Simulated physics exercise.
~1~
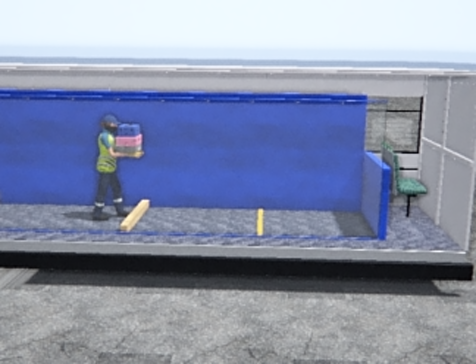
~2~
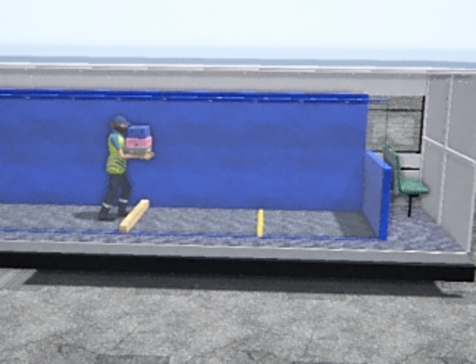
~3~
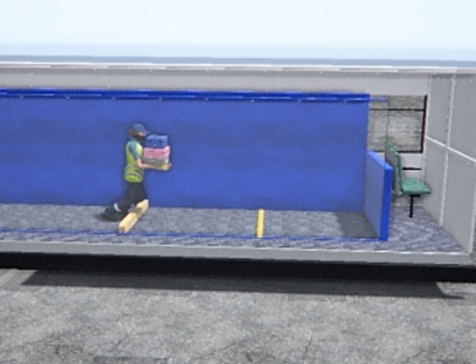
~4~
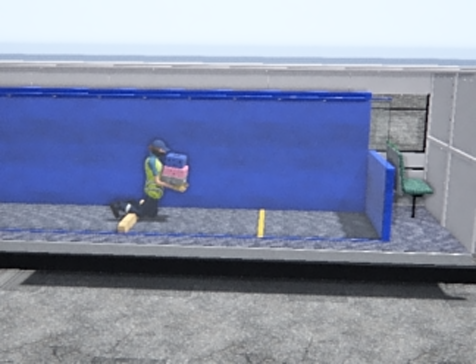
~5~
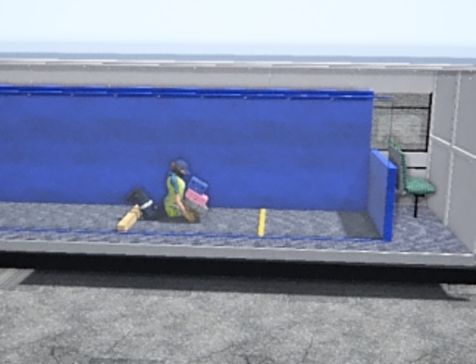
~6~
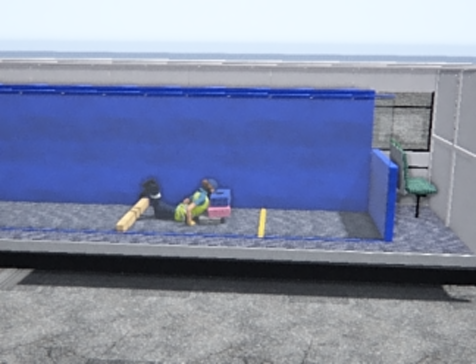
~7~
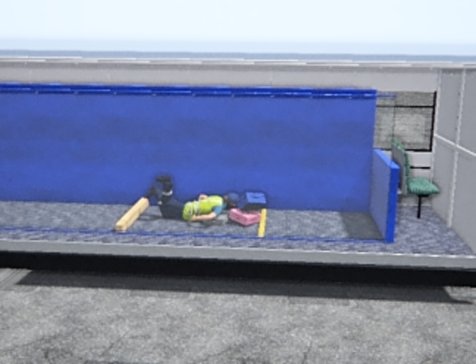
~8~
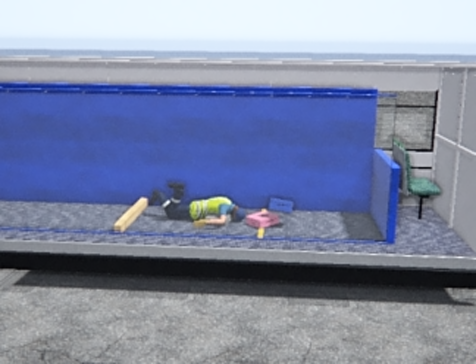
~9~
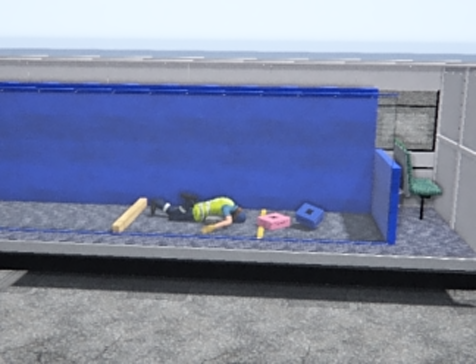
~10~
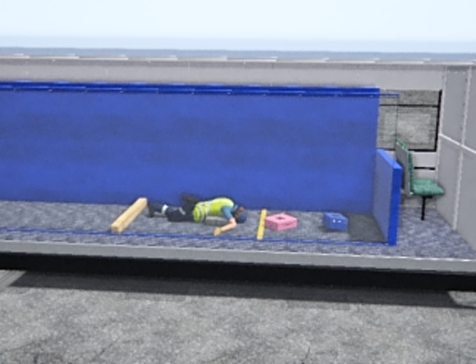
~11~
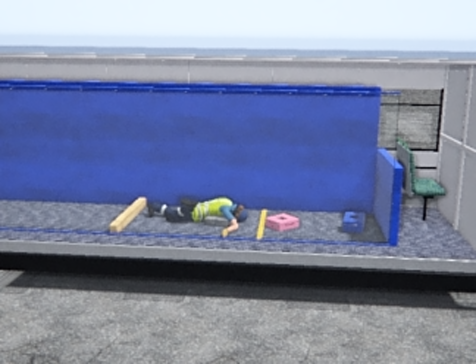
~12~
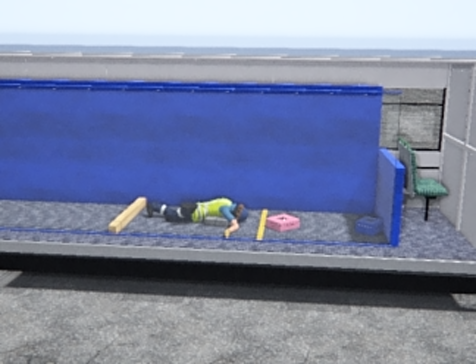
A courier carrying boxes falls forward over a rail, and two boxes slide past the yellow line.
